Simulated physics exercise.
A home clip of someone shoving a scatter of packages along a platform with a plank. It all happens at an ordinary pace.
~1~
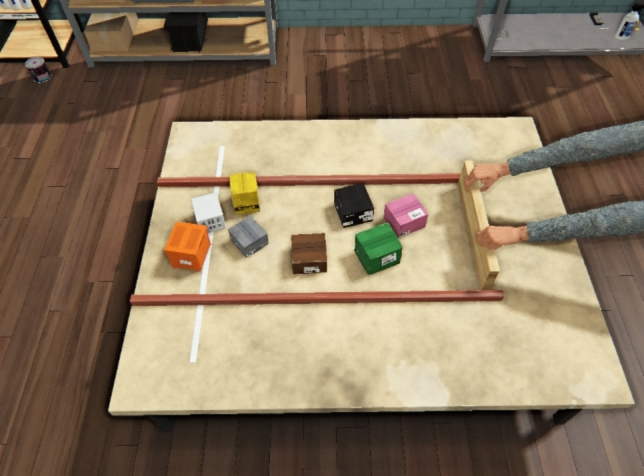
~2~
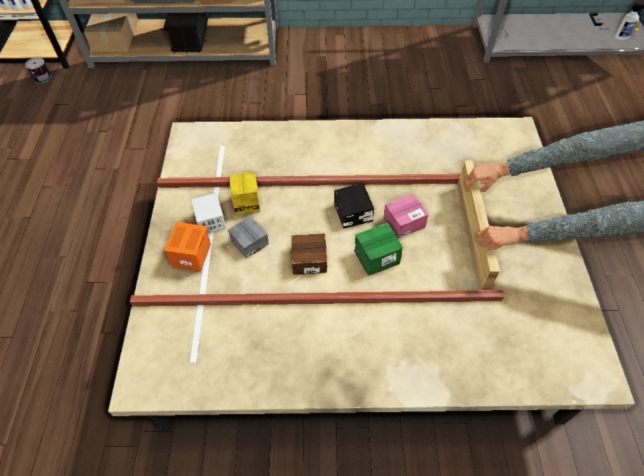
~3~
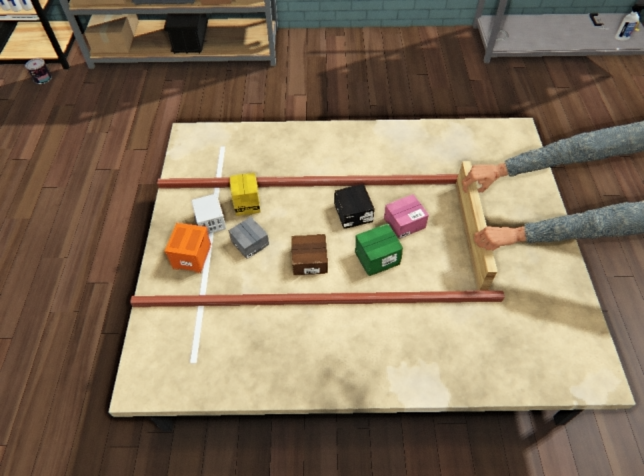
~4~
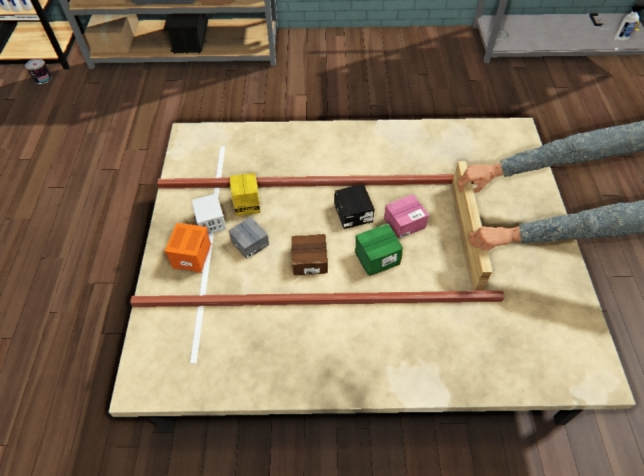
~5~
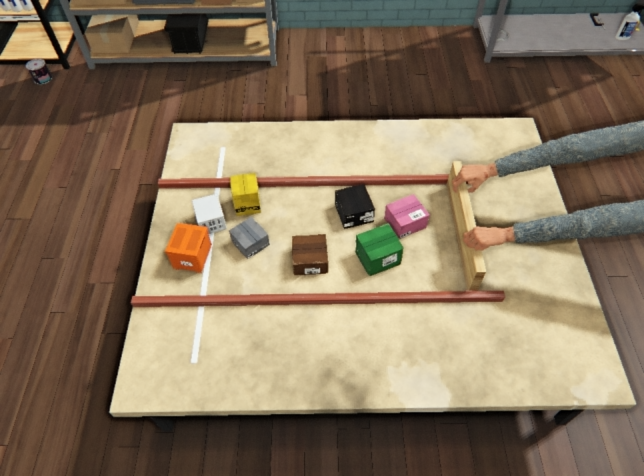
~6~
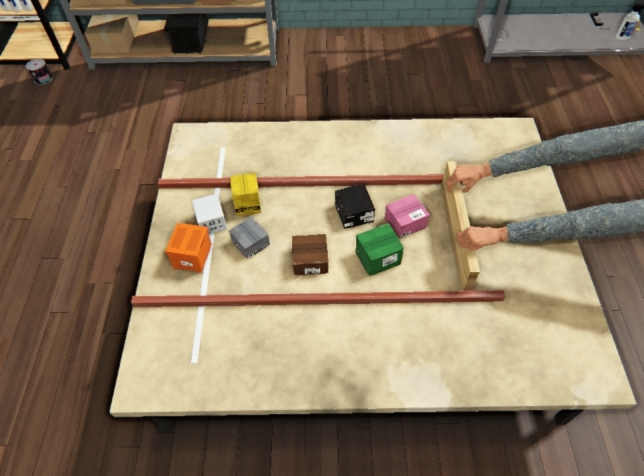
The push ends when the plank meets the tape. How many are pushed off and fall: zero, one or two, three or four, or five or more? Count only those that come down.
In the end the number that fall off is three or four.
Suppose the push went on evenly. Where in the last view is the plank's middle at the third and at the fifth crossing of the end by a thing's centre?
Near (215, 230) and (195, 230).
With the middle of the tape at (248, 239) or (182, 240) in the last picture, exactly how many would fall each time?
Down on the ground: 0 and 6.
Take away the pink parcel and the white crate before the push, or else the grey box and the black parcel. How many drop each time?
It would be 1 and 1.
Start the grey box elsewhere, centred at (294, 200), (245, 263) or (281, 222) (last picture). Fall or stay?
In turn it drops off; falls; remains up.
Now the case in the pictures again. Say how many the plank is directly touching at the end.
It touches 2.
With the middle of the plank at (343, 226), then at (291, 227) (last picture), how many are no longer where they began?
By then 4, and 7.
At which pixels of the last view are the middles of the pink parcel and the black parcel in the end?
About (196, 212), and the other about (167, 199).
Soon after, none off yet; orange tote at rest near (190, 248); white crate at rest near (210, 215); yellow box at rest near (246, 195).
Then, none off yet; orange tote at rest near (190, 248); white crate at rest near (210, 215); yellow box moved a little near (239, 194).
Further on, none off yet; orange tote moved a little near (174, 247); white crate moved about its own width near (171, 218); yellow box moved well along near (182, 189).
At rest, the number that fall off is three or four; fallen, yellow box, white crate and orange tote.
